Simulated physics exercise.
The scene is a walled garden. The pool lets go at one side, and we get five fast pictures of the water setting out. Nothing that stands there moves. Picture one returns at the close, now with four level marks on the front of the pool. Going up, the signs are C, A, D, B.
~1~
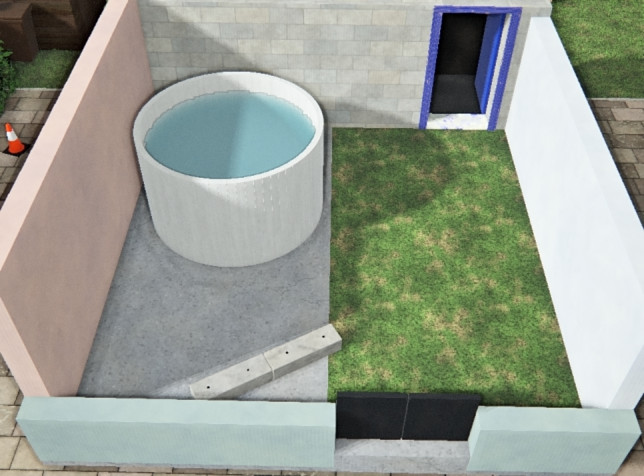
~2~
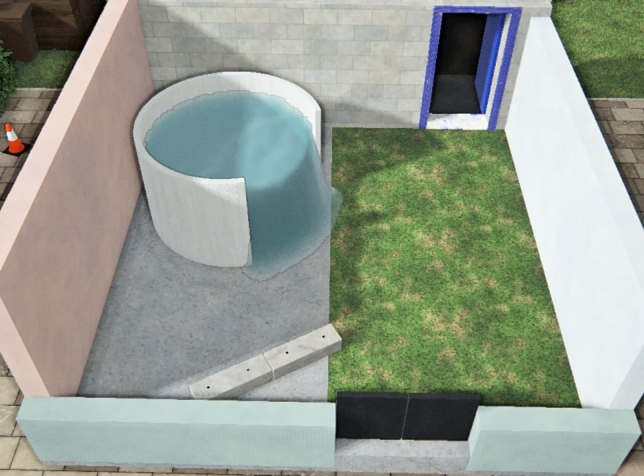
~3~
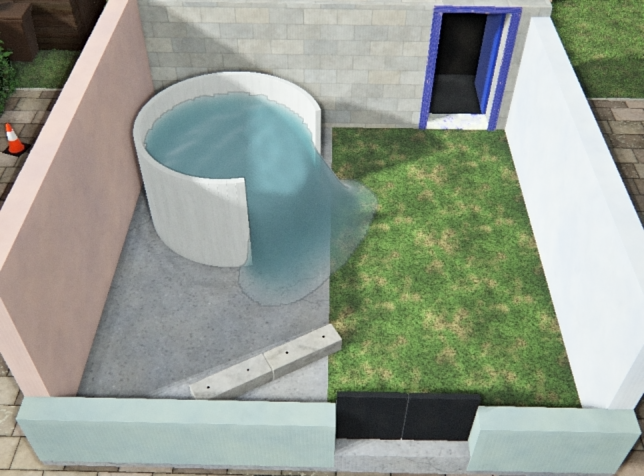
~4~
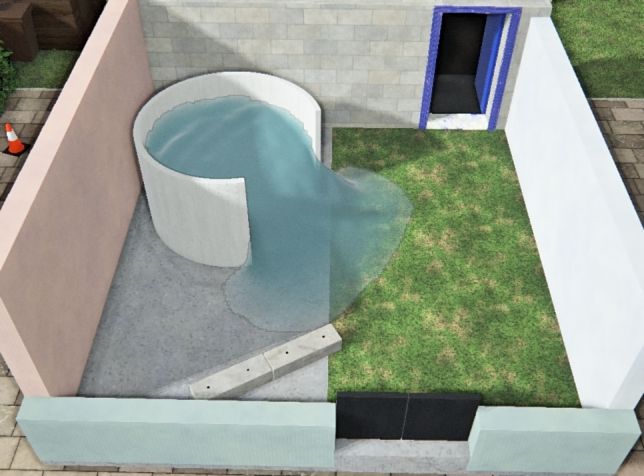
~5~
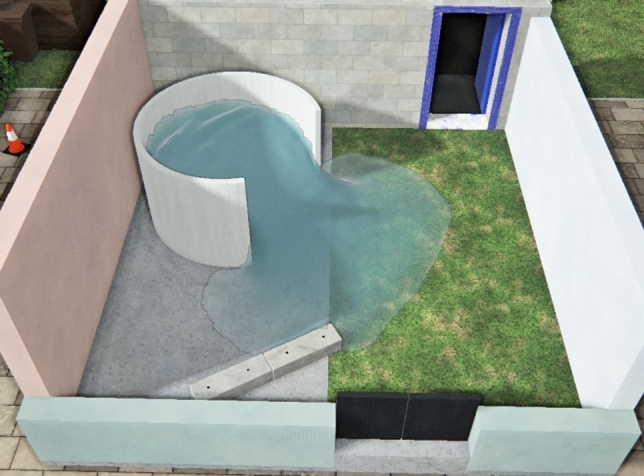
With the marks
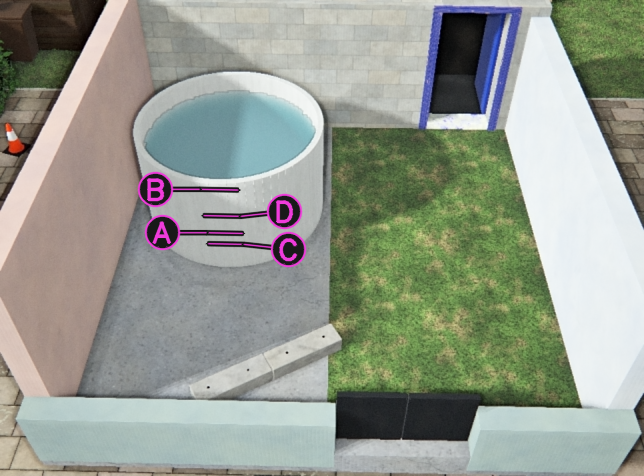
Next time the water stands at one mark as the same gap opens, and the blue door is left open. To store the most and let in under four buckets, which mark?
The answer is level A.
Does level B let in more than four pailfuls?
Yes, it does.
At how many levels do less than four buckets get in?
Two of the four.
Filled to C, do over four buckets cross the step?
No, that is safe.
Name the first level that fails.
D.
On the marked copy, A at (224, 233); B at (218, 189); C at (226, 244); D at (222, 215); from the bottom up C, A, D, B.
For level A, a splash gets over, under a bucket.
For level B, dozens of bucketfuls pour in.
For level C, nothing gets over.
For level D, about 9 bucketfuls get in.
